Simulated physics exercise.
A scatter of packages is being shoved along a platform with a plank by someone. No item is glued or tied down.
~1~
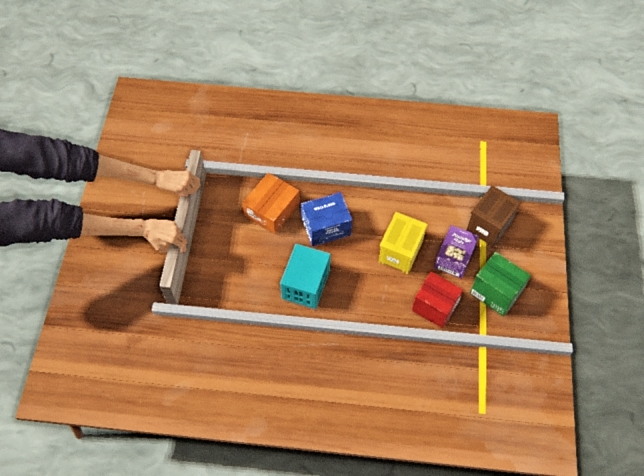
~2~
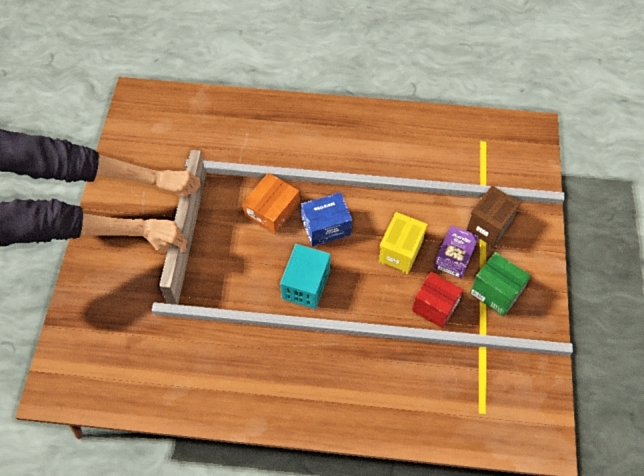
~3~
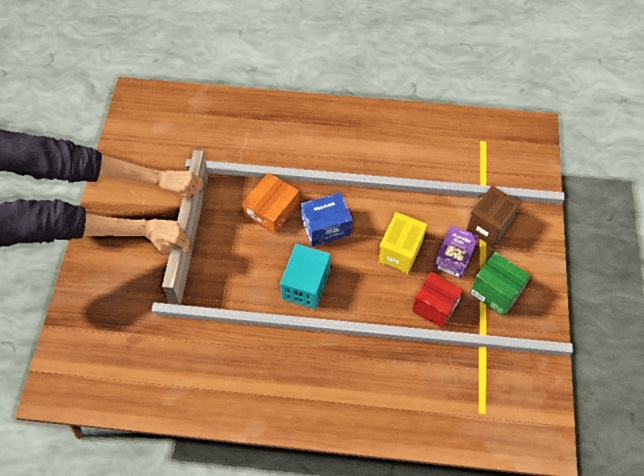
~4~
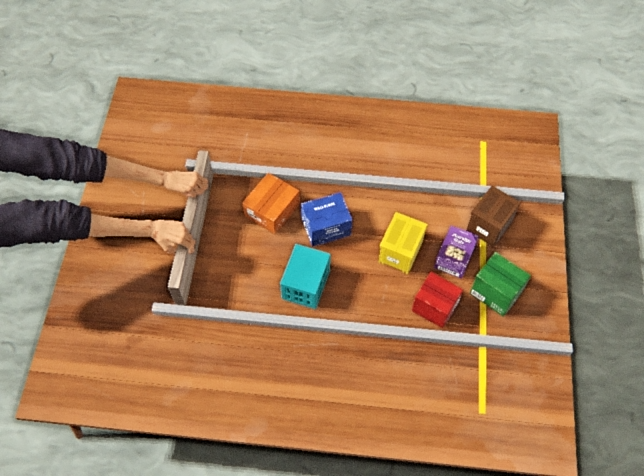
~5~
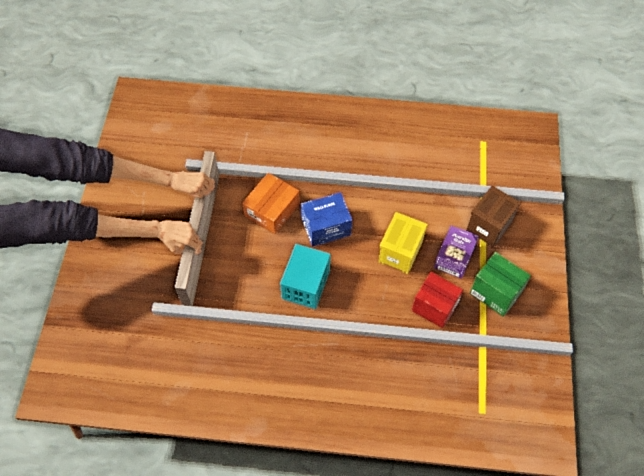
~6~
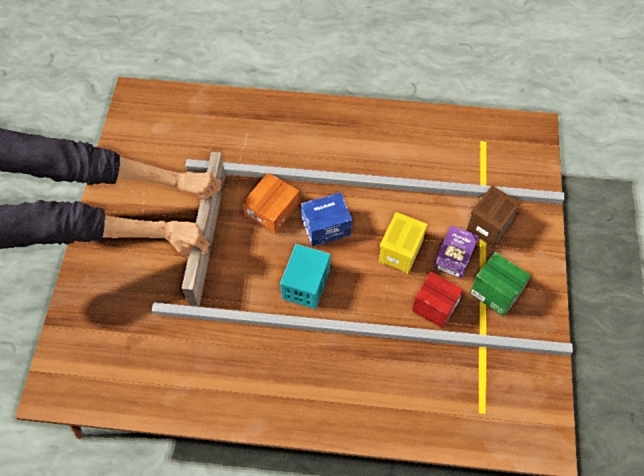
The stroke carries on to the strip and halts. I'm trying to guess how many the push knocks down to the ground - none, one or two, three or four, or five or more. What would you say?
Looks to me like the count going over is a one or a two.
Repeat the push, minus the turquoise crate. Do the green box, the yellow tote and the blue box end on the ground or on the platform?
Obs.: Green box does drop, yellow tote is not lost, blue box is not lost.
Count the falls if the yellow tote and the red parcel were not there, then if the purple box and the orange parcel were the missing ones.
First 0, then 1.
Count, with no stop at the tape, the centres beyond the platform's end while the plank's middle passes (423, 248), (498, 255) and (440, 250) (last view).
Per position: 0 / 2 / 0.
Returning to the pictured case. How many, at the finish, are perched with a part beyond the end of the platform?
I count 1 overhanging.
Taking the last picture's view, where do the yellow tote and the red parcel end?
Final spots - yellow tote (549, 273), red parcel (542, 321).
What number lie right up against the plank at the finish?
That number would be 3.
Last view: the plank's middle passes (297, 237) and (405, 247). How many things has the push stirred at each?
Counts: 3 / 7.
Soon after, none off yet; green box at rest near (500, 285); brown tote at rest near (493, 217); purple box at rest near (456, 252).
At rest, the number that fall off is one or two; fallen, purple box and green box.
